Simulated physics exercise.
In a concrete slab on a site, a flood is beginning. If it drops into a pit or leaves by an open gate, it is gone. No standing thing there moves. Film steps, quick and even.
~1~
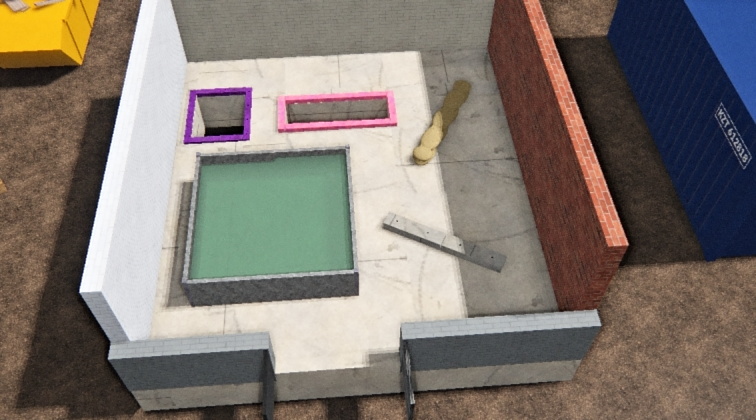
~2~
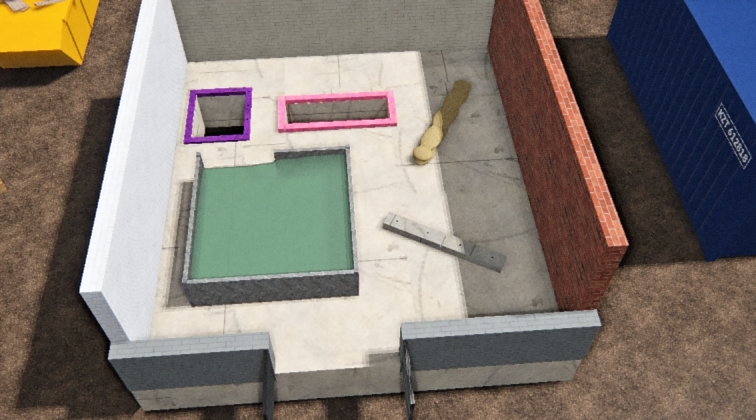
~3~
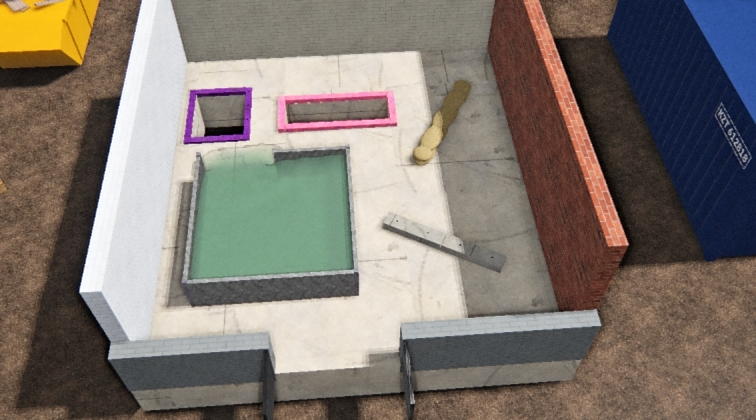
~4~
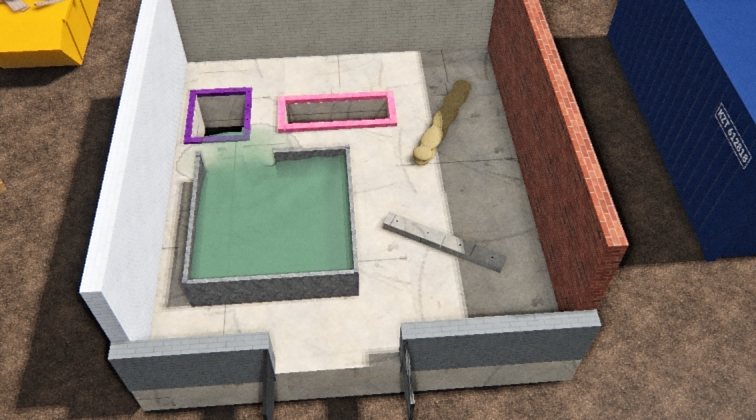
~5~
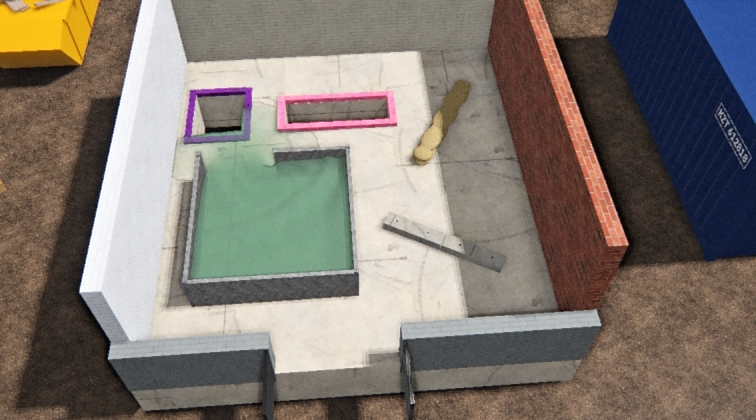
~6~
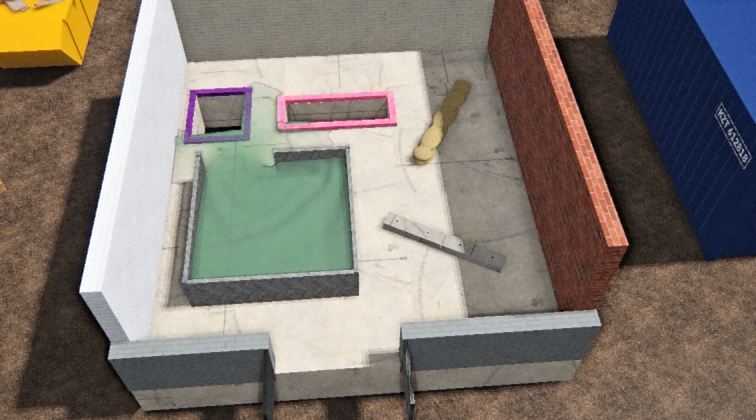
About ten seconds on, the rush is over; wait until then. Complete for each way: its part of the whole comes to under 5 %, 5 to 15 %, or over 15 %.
The gate's part comes to under 5 %; the pink pit's part comes to under 5 %; the purple pit's part comes to over 15 %.
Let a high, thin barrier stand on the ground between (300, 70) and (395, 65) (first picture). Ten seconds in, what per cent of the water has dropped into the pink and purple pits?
Percent shares - pink: 2; purple: 50.
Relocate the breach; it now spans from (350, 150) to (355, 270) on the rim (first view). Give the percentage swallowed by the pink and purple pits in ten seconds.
Pink 2 %, purple 6 %.
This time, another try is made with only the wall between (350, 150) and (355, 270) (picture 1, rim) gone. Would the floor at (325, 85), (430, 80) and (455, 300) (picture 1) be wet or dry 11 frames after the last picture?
Point 1: Unwetted; point 2: Inundated; point 3: Inundated.
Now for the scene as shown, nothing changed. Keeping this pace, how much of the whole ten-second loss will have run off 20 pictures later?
About 55 %.
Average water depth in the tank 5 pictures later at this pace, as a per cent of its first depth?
About 76 %.
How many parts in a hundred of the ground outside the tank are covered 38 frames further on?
The answer is around 50 per cent.
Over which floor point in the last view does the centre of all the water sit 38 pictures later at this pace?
Centre of mass: Roughly (290, 178).
A moment on, water covers 15 % of the floor; the gate 0 %, the pink pit 0 %, the purple pit 7 %.
Next, water covers 25 % of the floor; the gate 0 %, the pink pit 1 %, the purple pit 15 %.
Then, water covers 35 % of the floor; the gate 0 %, the pink pit 2 %, the purple pit 25 %.
Later, water covers 50 % of the floor; the gate 0 %, the pink pit 2 %, the purple pit 38 %.
In the end, water covers 75 % of the floor; the gate 0 %, the pink pit 2 %, the purple pit 47 %.
